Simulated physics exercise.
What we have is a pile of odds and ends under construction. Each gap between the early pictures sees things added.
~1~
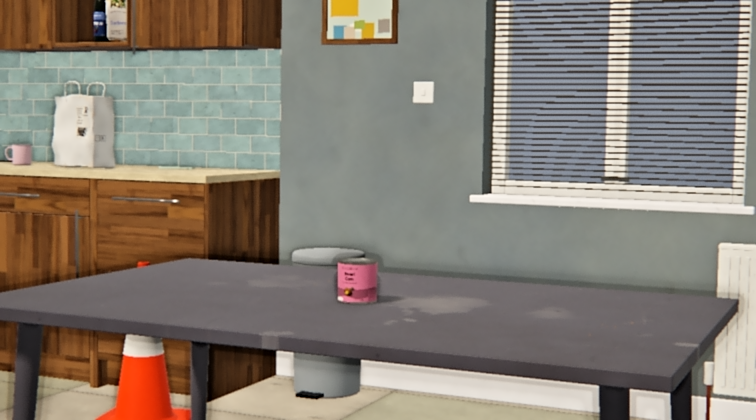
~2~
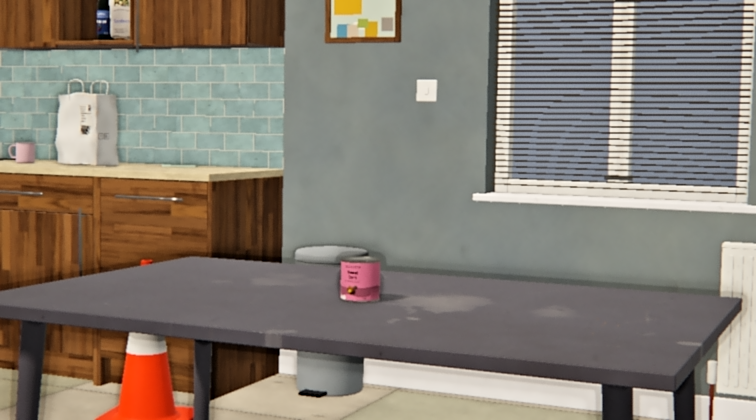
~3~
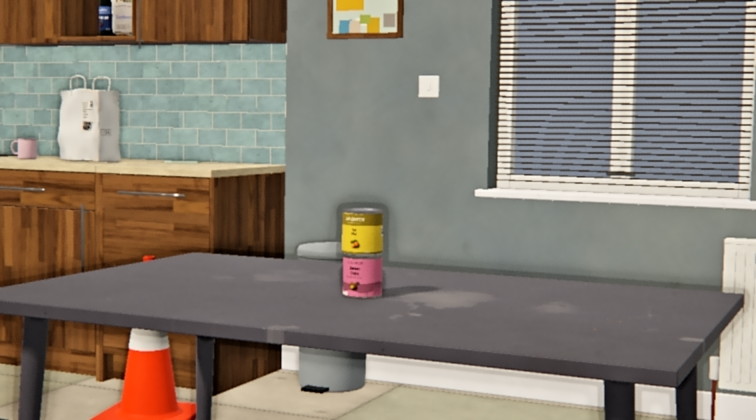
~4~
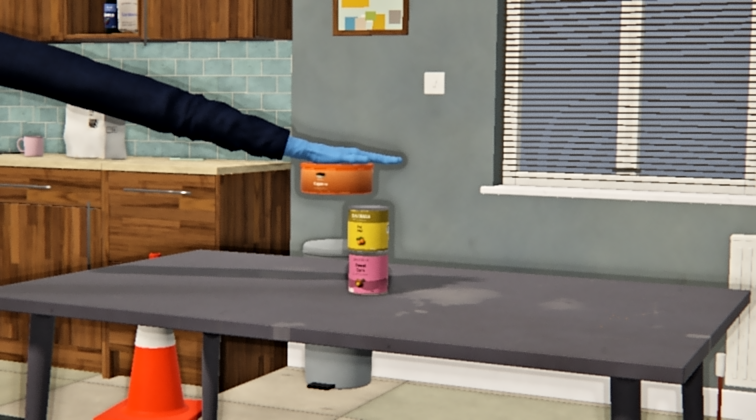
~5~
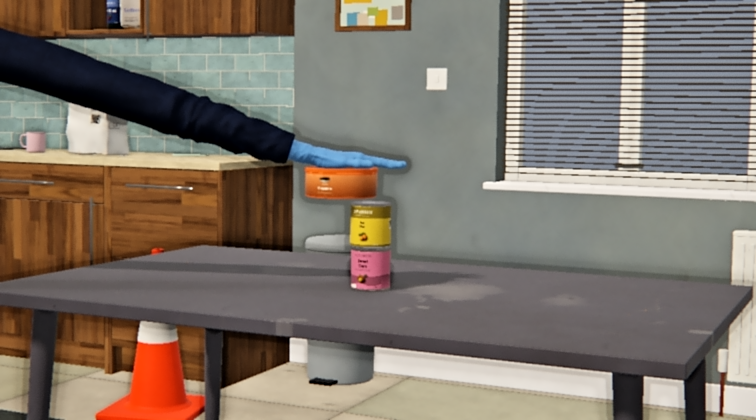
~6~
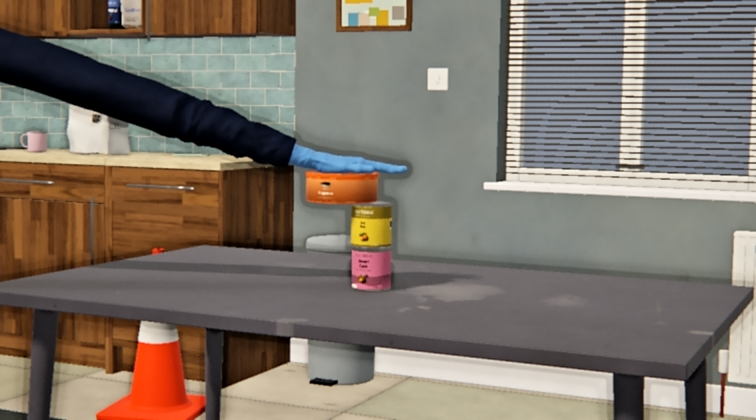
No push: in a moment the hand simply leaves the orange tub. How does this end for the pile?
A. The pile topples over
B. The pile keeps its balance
Answer: A.
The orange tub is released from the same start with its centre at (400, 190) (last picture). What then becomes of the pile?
Observed: Pile falls.
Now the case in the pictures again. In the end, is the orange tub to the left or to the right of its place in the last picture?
Its movement is toward the left.
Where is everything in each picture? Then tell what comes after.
In the first frame, the last thing is not in view yet; pink tin (357, 281).
In the second frame, the last thing is not in view yet; pink tin (360, 279).
In the third frame, the last thing is not in view yet; pink tin (363, 275).
The fourth frame shows still above its spot; orange tub (337, 178); pink tin (368, 272).
The fifth frame shows still above its spot; orange tub (341, 182); pink tin (371, 268).
The sixth frame shows in place under the hand; orange tub (342, 187); pink tin (371, 268).
Then, 0.30 s after the last picture, orange tub now fallen.
Then, 0.50 s after the last picture, things are still on the move.
Then, 0.70 s after the last picture, as before.
At rest, fallen, orange tub; the other 2 in place. Seen from the same camera at the end, orange tub near (265, 266). The pile loses its balance.
